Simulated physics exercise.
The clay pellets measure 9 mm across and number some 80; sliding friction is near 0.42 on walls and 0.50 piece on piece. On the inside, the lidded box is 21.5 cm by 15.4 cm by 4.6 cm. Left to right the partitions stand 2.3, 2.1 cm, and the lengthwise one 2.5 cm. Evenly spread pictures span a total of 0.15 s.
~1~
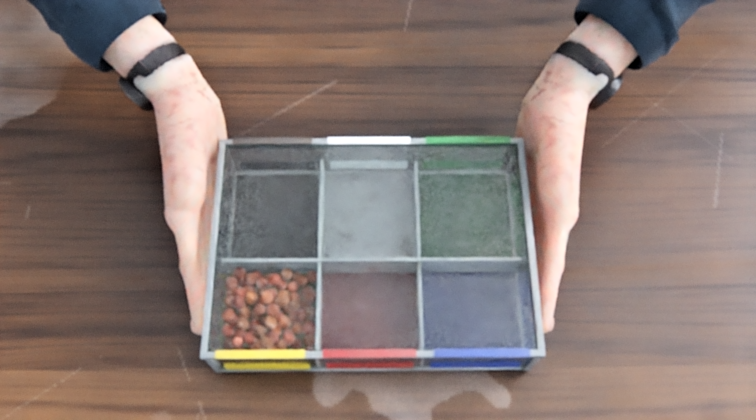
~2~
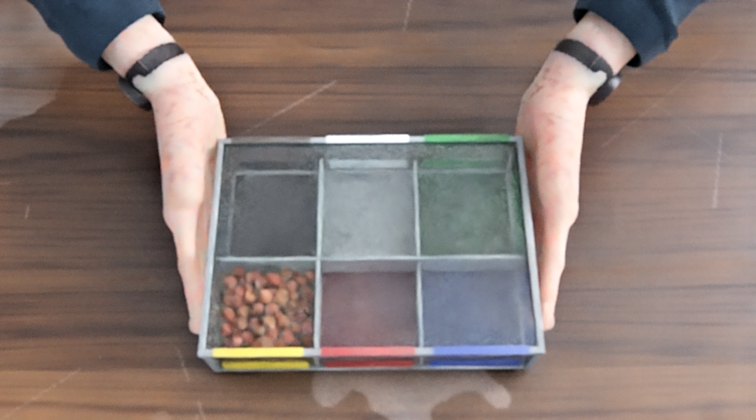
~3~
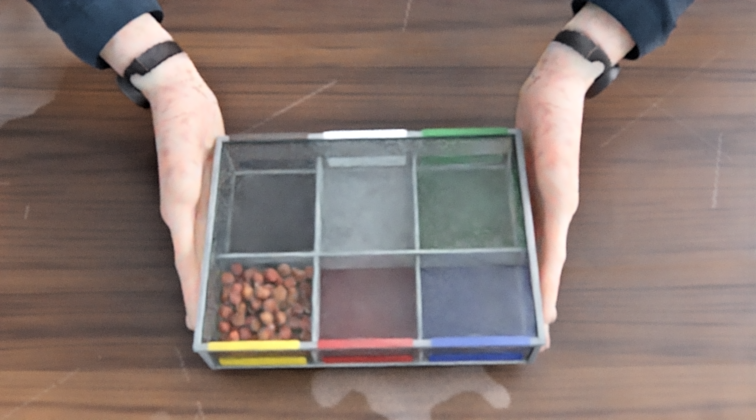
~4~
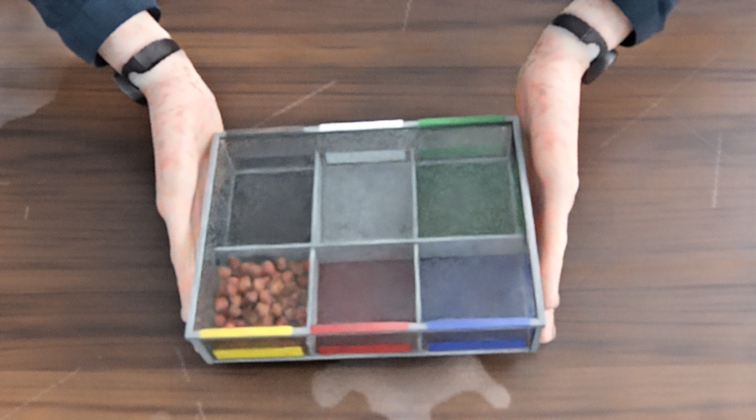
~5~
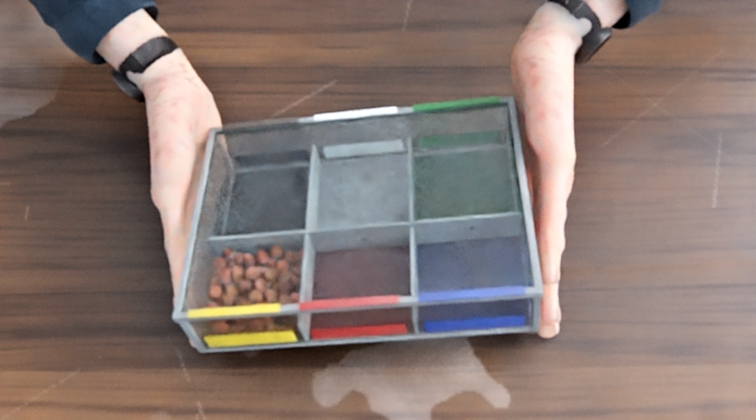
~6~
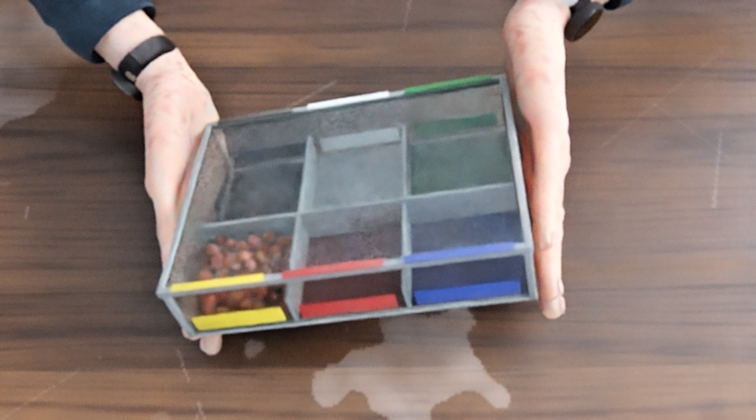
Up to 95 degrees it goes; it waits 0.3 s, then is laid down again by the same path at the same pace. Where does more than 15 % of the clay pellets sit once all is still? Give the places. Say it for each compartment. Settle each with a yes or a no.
In order: Red compartment: Fails to beat the threshold; blue compartment: Fails to beat the threshold; green compartment: Fails to beat the threshold; yellow compartment: Beats the threshold; white compartment: Fails to beat the threshold; black compartment: Beats the threshold.
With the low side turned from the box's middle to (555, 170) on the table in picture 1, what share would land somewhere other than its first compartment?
The share comes to about 100 in a hundred.
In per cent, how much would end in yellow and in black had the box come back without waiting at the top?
Yellow 35, black 65.
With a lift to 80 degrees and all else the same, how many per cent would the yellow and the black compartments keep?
Result - yellow 40 percent, black 60 percent.
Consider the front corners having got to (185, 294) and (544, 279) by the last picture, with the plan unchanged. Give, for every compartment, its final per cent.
Red 0, blue 0, green 0, yellow 15, white 5, black 80.
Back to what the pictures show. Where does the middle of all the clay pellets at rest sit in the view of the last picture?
Centre at rest: Approx. (256, 213) px.
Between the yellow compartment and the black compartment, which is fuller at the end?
Answer: Black.
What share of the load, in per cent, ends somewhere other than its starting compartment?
Somewhere around 75 percent.
Then, 0.51 s after the last picture, tilt 95 degrees; yellow 40 %, black 60 %.
Then, 0.85 s after the last picture, tilt 56 degrees; yellow 30 %, black 70 %.
Then, 1.28 s after the last picture, tilt 0 degrees; yellow 25 %, black 75 %.
In the end, red 0 %, blue 0 %, green 0 %, yellow 25 %, white 0 %, black 75 %.
